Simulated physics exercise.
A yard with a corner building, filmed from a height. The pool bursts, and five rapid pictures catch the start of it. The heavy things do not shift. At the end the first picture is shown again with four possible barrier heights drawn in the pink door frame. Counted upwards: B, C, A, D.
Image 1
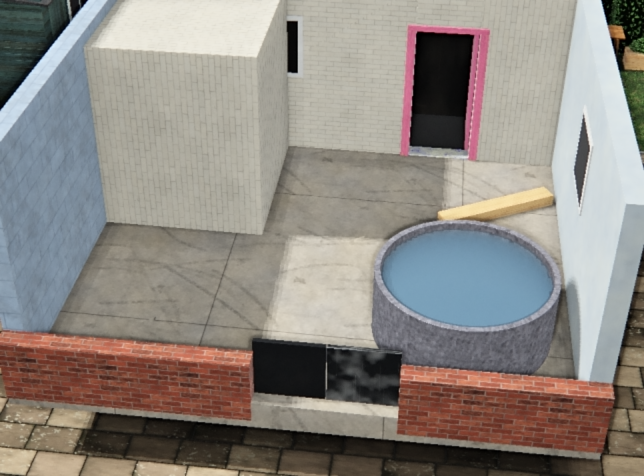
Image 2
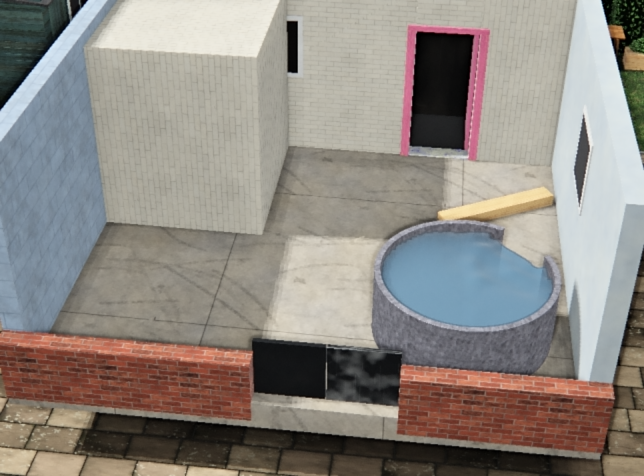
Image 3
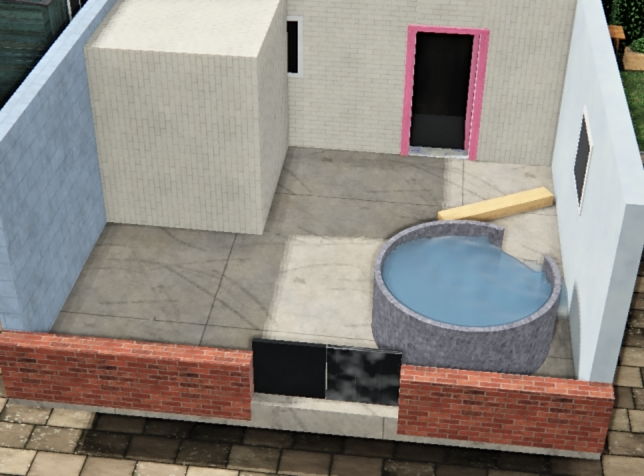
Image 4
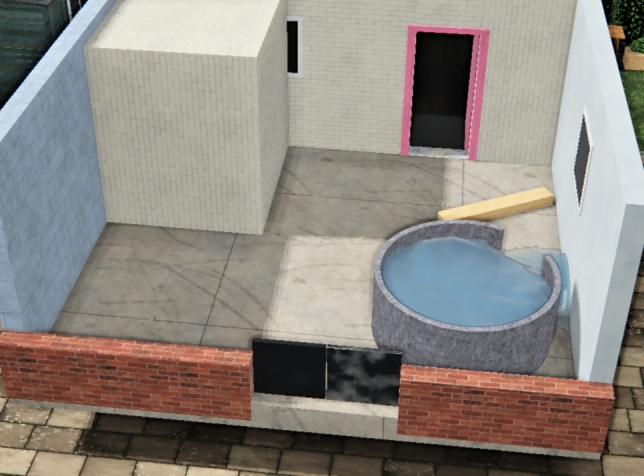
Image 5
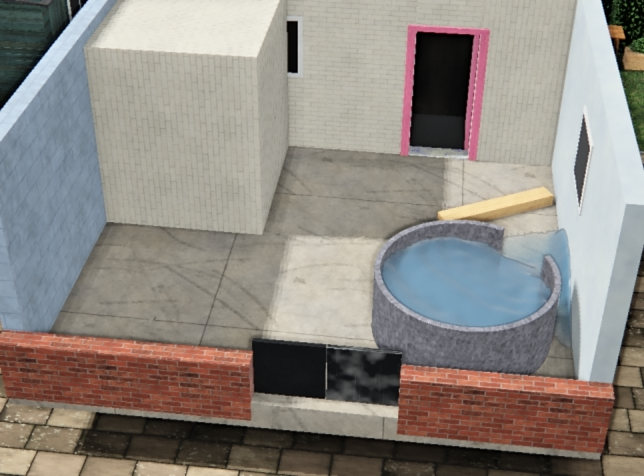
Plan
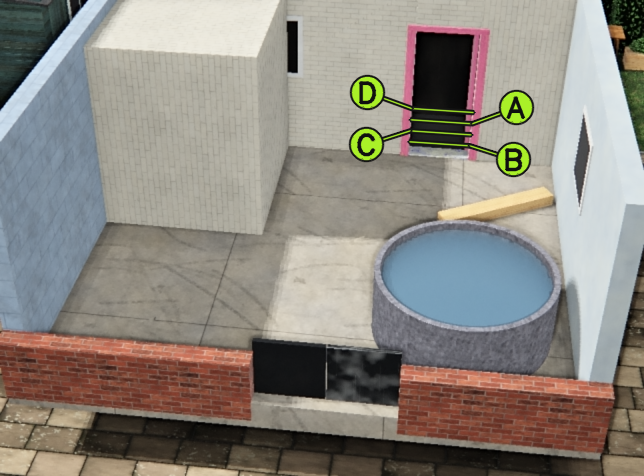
In a walled yard with a pink-framed doorway, a round stone pool sat full and still until a gap opened in its back right side, and water poured out toward the right wall.
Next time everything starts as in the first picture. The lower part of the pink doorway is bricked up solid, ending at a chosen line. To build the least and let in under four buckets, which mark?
Go for B.
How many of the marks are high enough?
All four.
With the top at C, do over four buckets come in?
No, that is safe.
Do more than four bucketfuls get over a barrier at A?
No.
On the marked copy, A at (441, 121); B at (439, 143); C at (440, 132); D at (442, 110); from the bottom up B, C, A, D.
Choosing A, nothing gets over.
Choosing B, nothing gets over.
Choosing C, nothing gets over.
Choosing D, nothing gets over.
